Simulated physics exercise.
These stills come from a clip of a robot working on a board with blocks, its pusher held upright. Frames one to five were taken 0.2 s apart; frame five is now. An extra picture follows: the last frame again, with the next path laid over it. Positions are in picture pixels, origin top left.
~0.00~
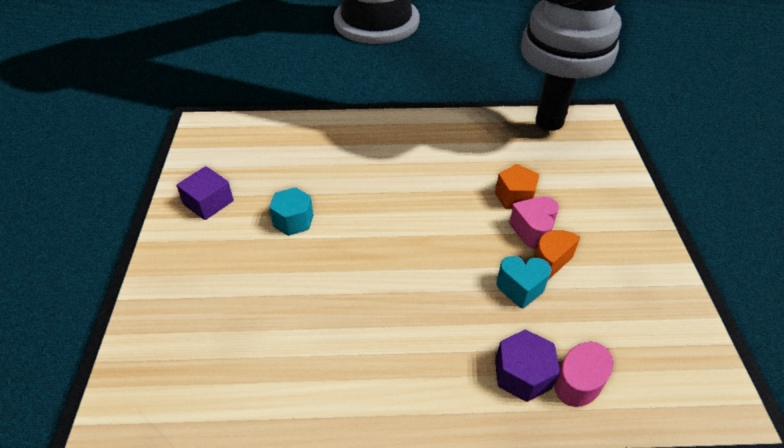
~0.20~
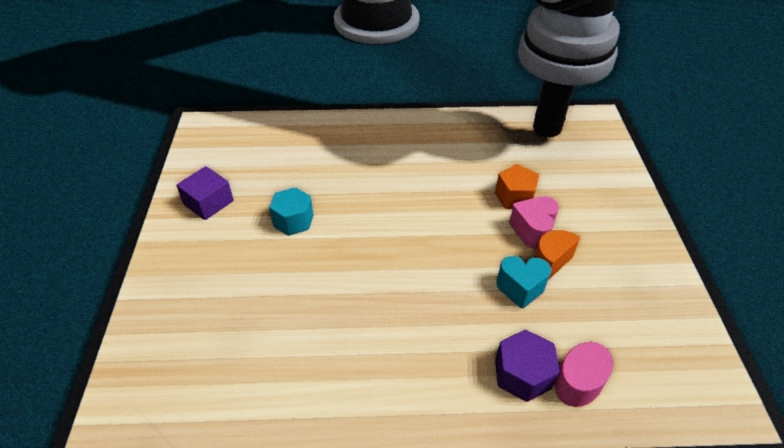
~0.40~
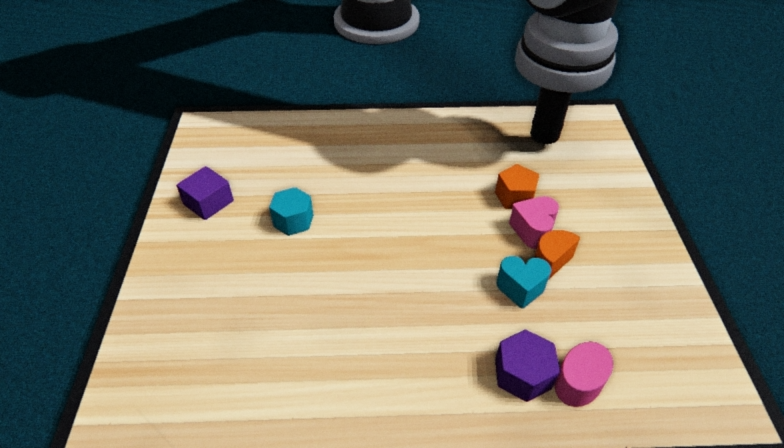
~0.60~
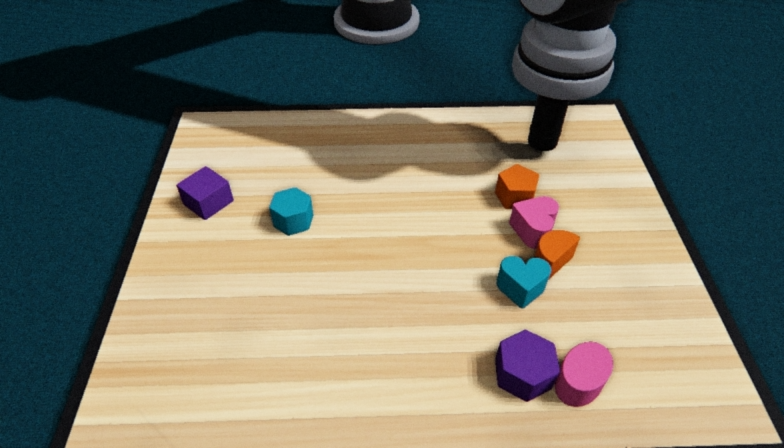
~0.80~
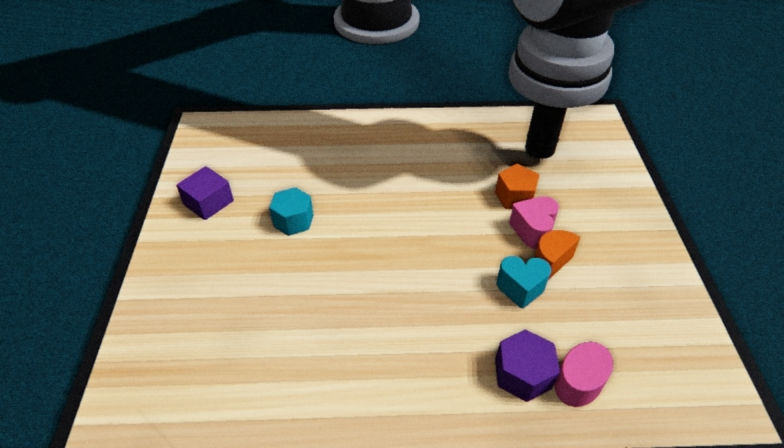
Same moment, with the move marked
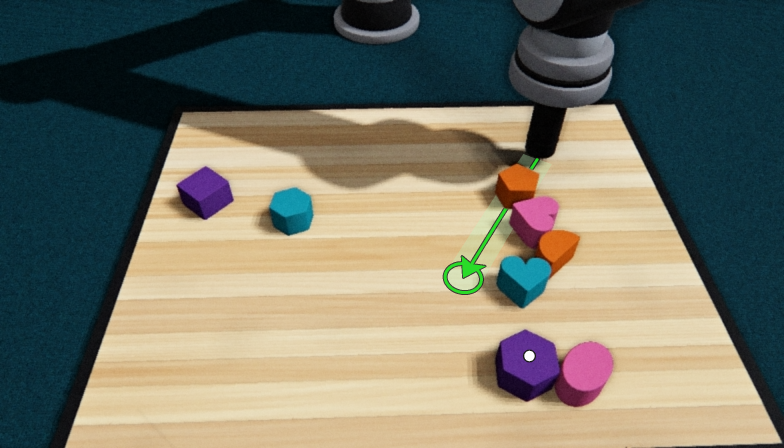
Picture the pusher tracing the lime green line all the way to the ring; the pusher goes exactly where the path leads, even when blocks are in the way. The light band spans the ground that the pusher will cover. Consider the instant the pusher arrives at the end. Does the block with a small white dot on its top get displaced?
Answer: No.
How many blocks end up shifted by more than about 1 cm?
The count is three or more.
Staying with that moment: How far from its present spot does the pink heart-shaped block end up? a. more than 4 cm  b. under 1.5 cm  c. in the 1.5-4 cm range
Answer: C.
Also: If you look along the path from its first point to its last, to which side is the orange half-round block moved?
The shift is to the left of that direction.
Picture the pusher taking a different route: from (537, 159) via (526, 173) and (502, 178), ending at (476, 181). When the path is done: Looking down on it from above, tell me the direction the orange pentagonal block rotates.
Rotation: Counter-clockwise.
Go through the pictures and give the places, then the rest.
Pusher's lower end (549, 123); orange pentagonal block (520, 178); purple hexagonal block (529, 356); pink heart-shaped block (539, 211); orange half-round block (557, 243), in the first picture.
Pusher (547, 129); blocks still, in the second picture.
Pusher (545, 136); blocks still, in the third picture.
Pusher (542, 143); blocks still, in the fourth picture.
Pusher (540, 150); orange pentagonal block (520, 178); purple hexagonal block (529, 356); pink heart-shaped block (539, 211); orange half-round block (557, 243), in the fifth picture.
Drawn move, from (537, 159) to (463, 278); the dot is on the purple hexagonal block.
On the path given first. One third of the way, pusher (517, 185); orange pentagonal block (510, 197), turned 20° anticlockwise; pink heart-shaped block (540, 219); orange half-round block (562, 249).
Two thirds of the way, pusher (493, 224); orange pentagonal block (483, 239), turned 20° anticlockwise; pink heart-shaped block (540, 227), turned 40° anticlockwise; orange half-round block (570, 255), turned 15° clockwise.
At the end, pusher (465, 269); orange pentagonal block (451, 288), turned 15° anticlockwise; purple hexagonal block still; pink heart-shaped block (540, 227), turned 40° anticlockwise; orange half-round block (570, 255), turned 15° clockwise.
